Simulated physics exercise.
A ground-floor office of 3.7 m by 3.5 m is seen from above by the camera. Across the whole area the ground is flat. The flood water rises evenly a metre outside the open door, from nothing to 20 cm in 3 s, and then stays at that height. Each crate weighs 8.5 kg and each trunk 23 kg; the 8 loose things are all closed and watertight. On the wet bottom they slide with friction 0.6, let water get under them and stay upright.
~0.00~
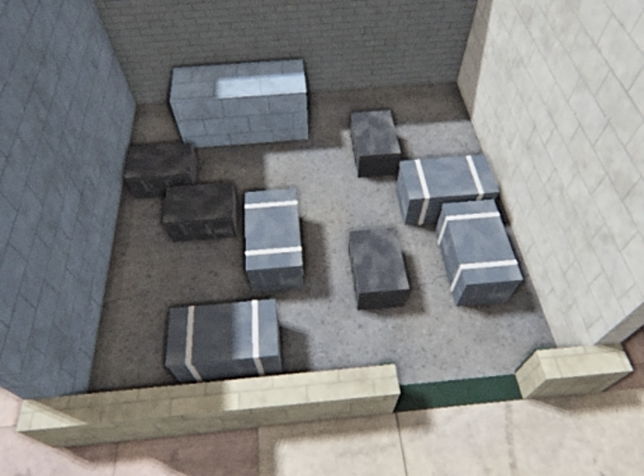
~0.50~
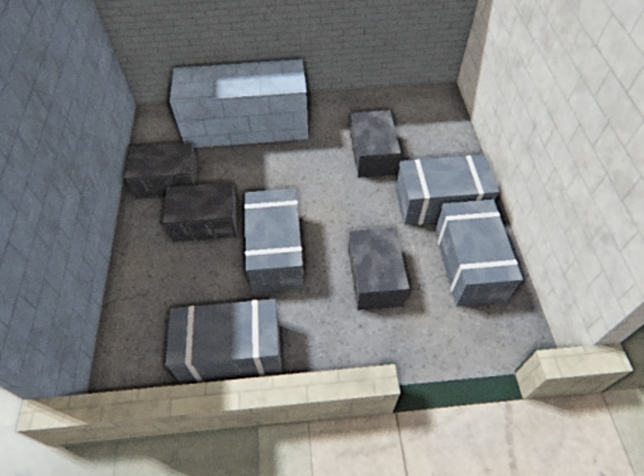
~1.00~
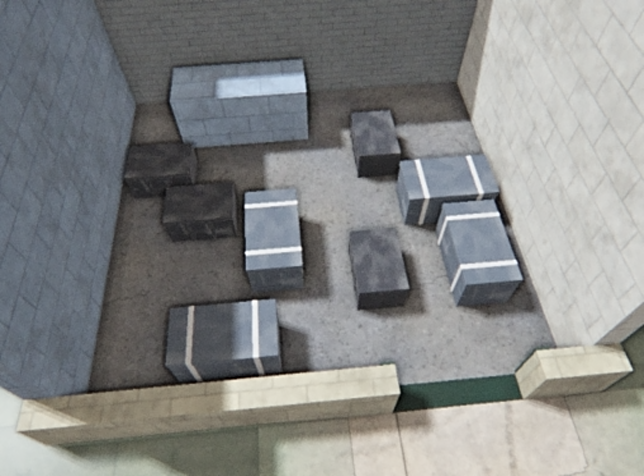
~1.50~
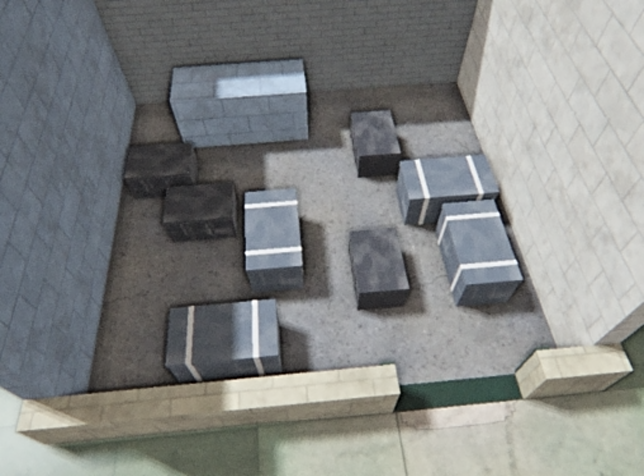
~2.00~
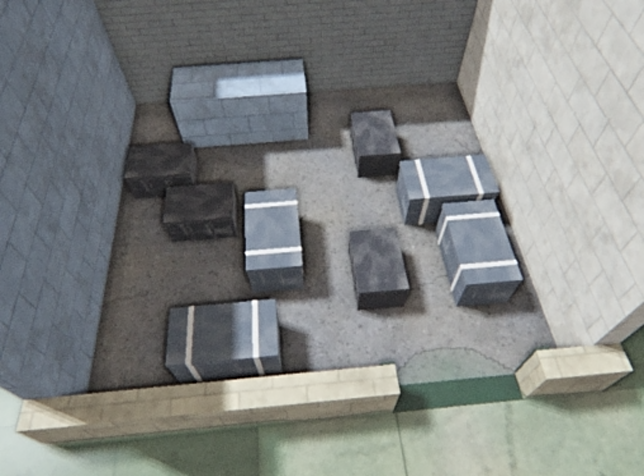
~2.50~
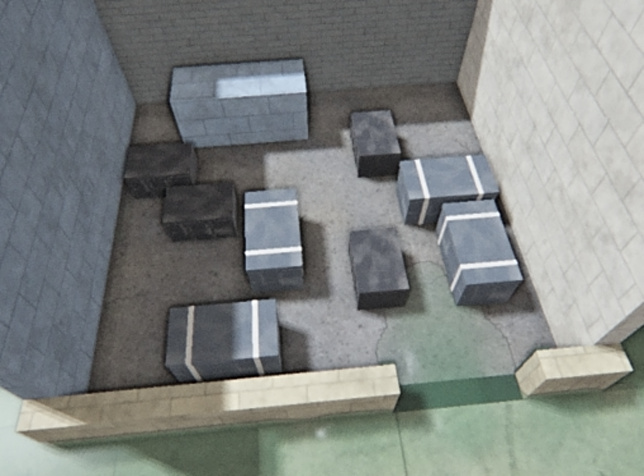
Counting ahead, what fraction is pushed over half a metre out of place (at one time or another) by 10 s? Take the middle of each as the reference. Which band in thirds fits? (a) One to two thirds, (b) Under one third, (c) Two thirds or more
Option c: Two thirds or more.
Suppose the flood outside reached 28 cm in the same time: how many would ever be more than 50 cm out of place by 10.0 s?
With that change, 7 of them.
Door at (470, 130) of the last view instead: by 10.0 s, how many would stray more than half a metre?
The count would be 4.
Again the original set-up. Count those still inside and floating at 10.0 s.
Total: 7.
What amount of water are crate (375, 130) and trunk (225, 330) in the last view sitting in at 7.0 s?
Close to 12 and 1 centimetres.
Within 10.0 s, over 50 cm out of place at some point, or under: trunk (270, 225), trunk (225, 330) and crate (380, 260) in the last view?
Taking them in that order, the first is within the limit, the second within the limit and the third beyond the limit.
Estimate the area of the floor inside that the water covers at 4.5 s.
Some 6.0 m2.
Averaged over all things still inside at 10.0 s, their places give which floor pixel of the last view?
It sits at about (277, 223).
After 3.5 s 0 of 8 are over 50 cm from their spots; 0 afloat.
After 4.5 s 1 of 8 are over 50 cm from their spots; 1 afloat.
After 7.0 s 4 of 8 are over 50 cm from their spots; 5 afloat.
After 10.0 s 6 of 8 are over 50 cm from their spots, and 6 have been at some point; 7 afloat.
